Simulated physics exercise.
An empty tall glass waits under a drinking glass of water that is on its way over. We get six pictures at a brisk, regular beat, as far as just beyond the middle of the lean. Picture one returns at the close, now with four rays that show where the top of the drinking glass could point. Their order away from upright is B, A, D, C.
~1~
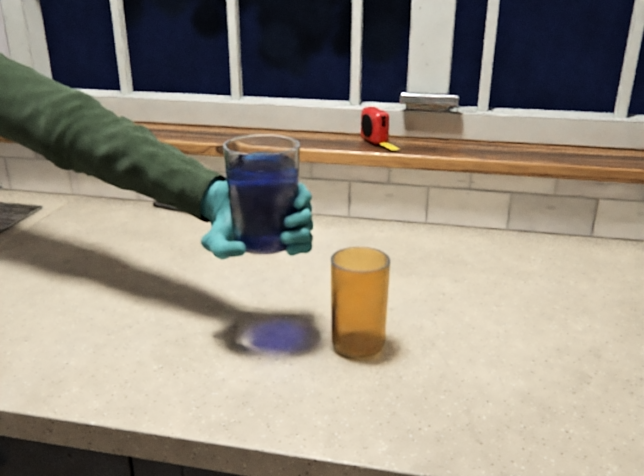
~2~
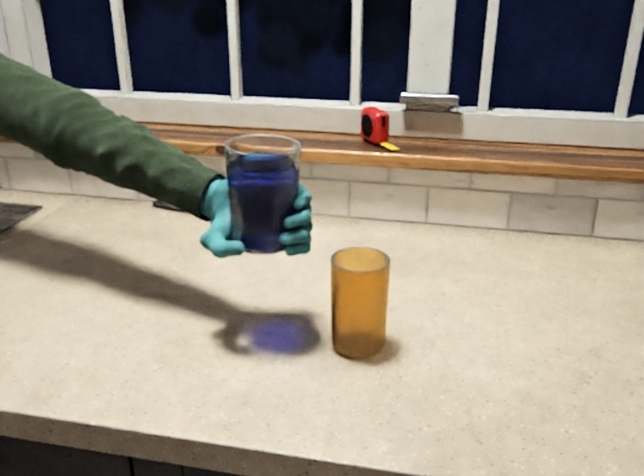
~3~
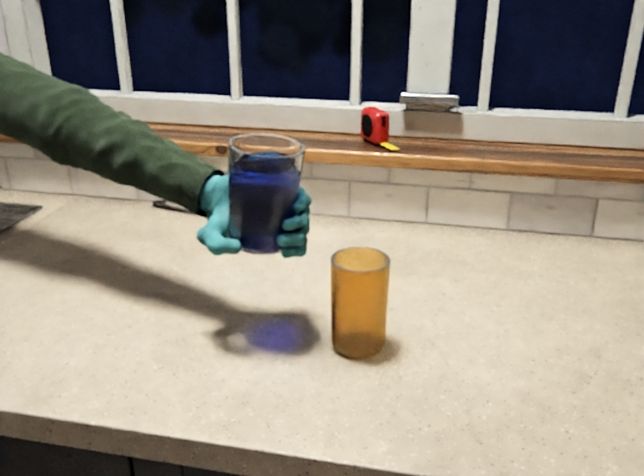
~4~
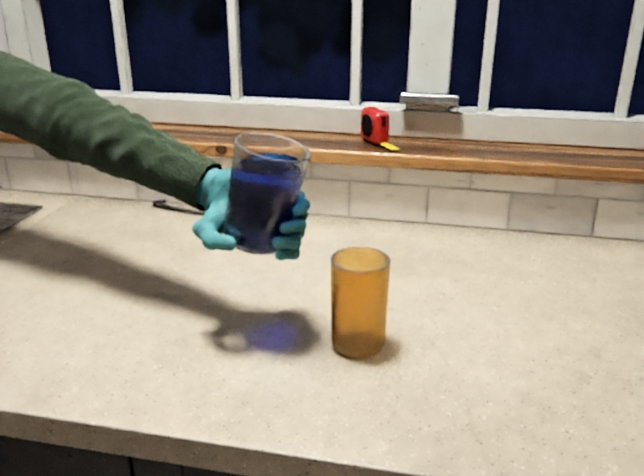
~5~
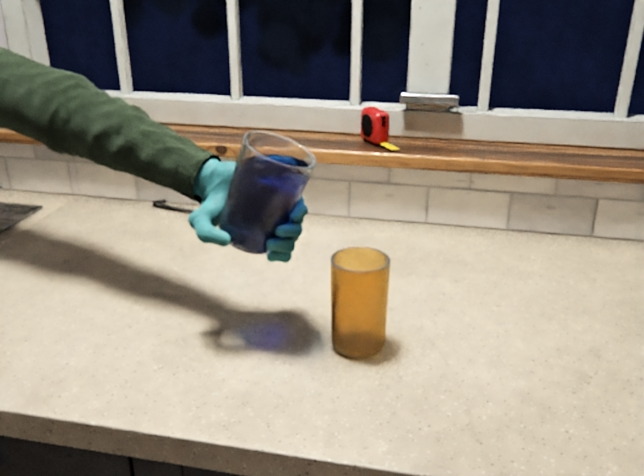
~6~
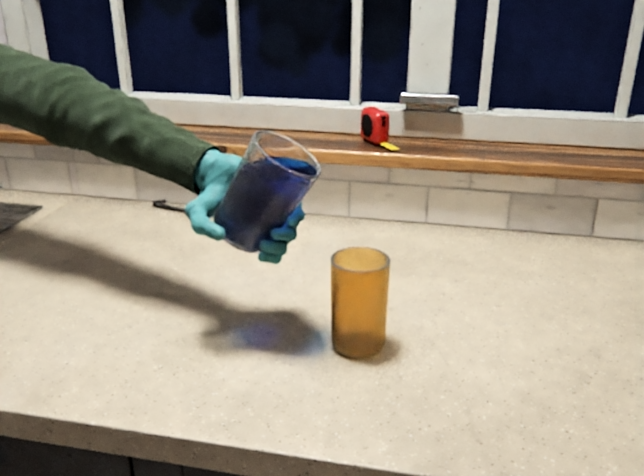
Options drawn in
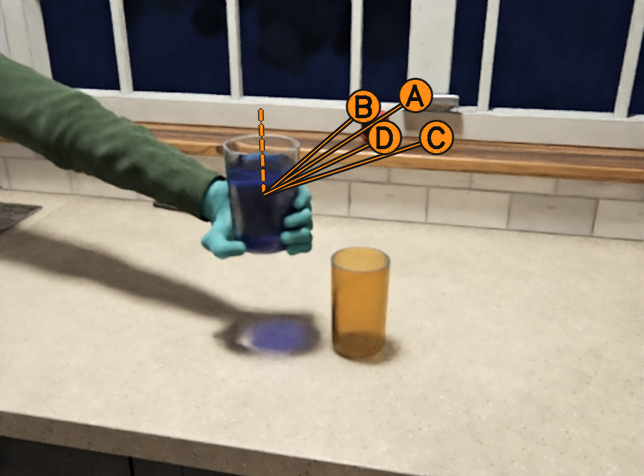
A gloved teal hand at the end of a green sleeve reaches in from the left, holding a clear glass of blue liquid above a pale kitchen counter, seen from the front and slightly above. An amber tall glass stands to the right, with a red tape measure on the wooden sill behind, beneath dark windows. The hand first holds the glass upright, then gradually tilts it rightward while the view stays still.
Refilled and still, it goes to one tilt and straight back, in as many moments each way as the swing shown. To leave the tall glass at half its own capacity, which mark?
Choose C.
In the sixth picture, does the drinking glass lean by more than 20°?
Yes.
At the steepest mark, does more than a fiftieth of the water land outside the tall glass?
No, it does not.
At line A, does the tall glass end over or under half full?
Under half.
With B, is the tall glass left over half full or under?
Under half.
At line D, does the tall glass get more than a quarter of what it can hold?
Yes, clearly.
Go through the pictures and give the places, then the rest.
The first frame shows upright, lip at (296, 146); rim of the tall glass round (360, 258); nothing has left yet.
The second frame shows upright, lip at (297, 147); nothing has left yet.
The third frame shows tipped about 6°, lip at (301, 150); nothing has left yet.
The fourth frame shows tipped about 13°, lip at (307, 156); nothing has left yet.
The fifth frame shows tipped about 22°, lip at (313, 163); nothing has left yet.
The sixth frame shows tipped about 31°, lip at (318, 172); nothing has left yet.
On the marked copy, A at (402, 105); B at (351, 119); C at (420, 143); D at (368, 144).
With A, the tall glass ends with about 24 % of what it can hold.
With B, the tall glass ends with about 15 % of what it can hold.
With C, the tall glass ends with about 49 % of what it can hold.
With D, the tall glass ends with about 35 % of what it can hold.
